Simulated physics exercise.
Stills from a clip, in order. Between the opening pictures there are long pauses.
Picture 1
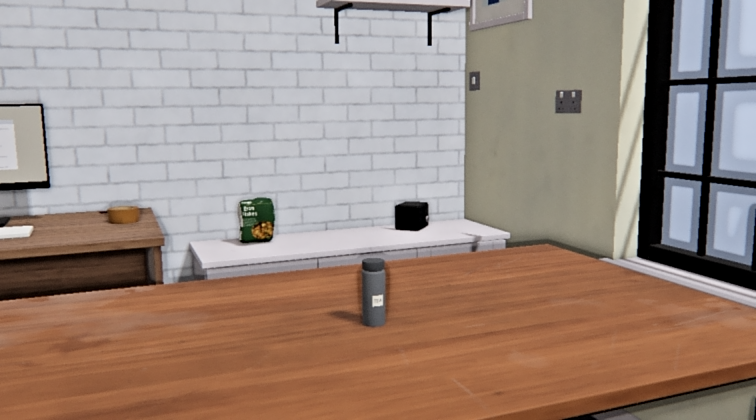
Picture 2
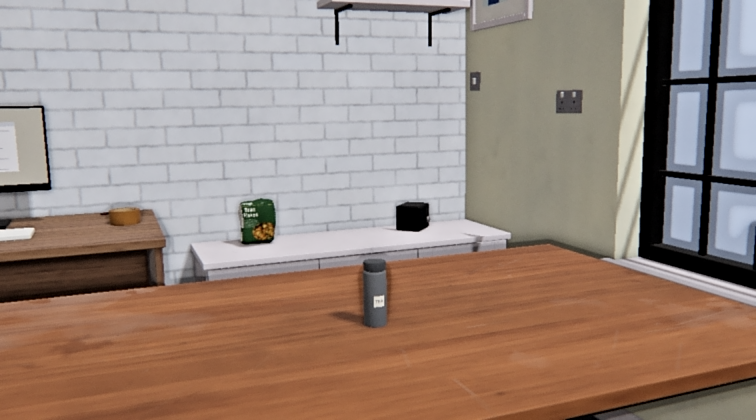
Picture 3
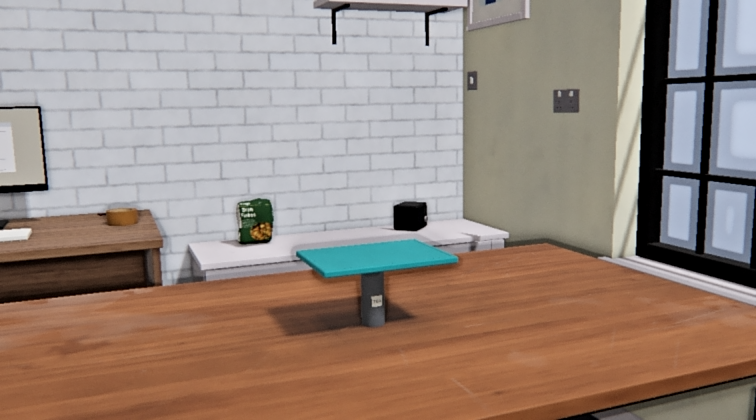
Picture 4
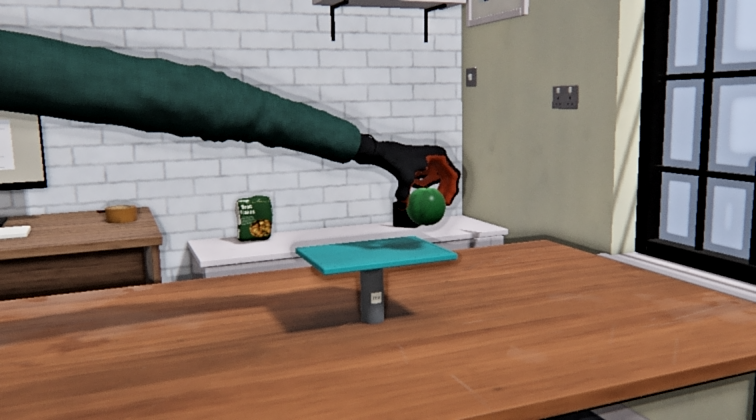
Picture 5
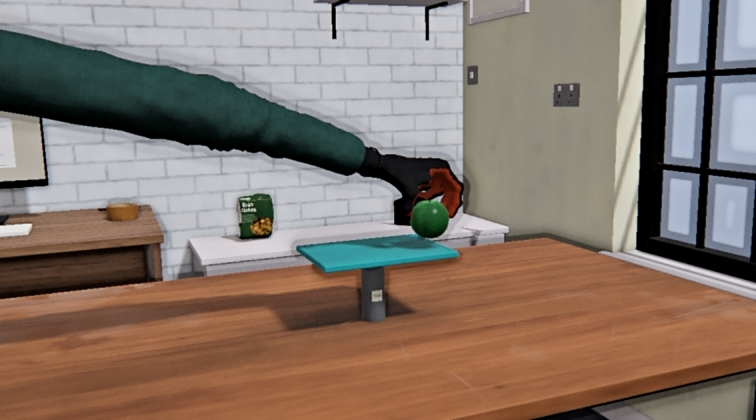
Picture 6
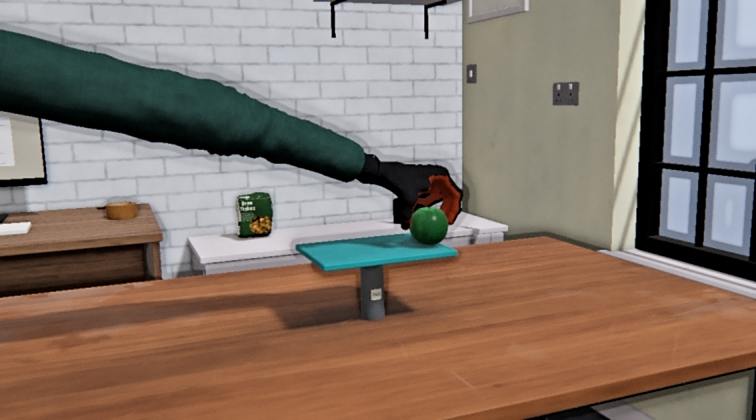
In this clip, a grey shaker stands on a wooden table, then a flat teal board appears on top of it. A dark-green-sleeved arm reaches in from the left and lowers a green apple onto the board's right side, still holding it.
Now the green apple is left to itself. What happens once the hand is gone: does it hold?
It is going to fail to remain upright.
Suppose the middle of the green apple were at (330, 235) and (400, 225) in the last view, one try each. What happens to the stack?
Try one, the stack collapses; try two, it collapses.
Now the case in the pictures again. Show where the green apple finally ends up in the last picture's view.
At about (440, 297).
Then, 0.30 s after the last picture, green apple now fallen; turquoise lid tipped 70° from how it was.
Then, 0.40 s after the last picture, turquoise lid on its side.
Then, 0.60 s after the last picture, turquoise lid now fallen.
At rest, fallen, green apple and turquoise lid; grey shaker in place. Seen from the same camera at the end, green apple near (441, 297). The stack comes apart.
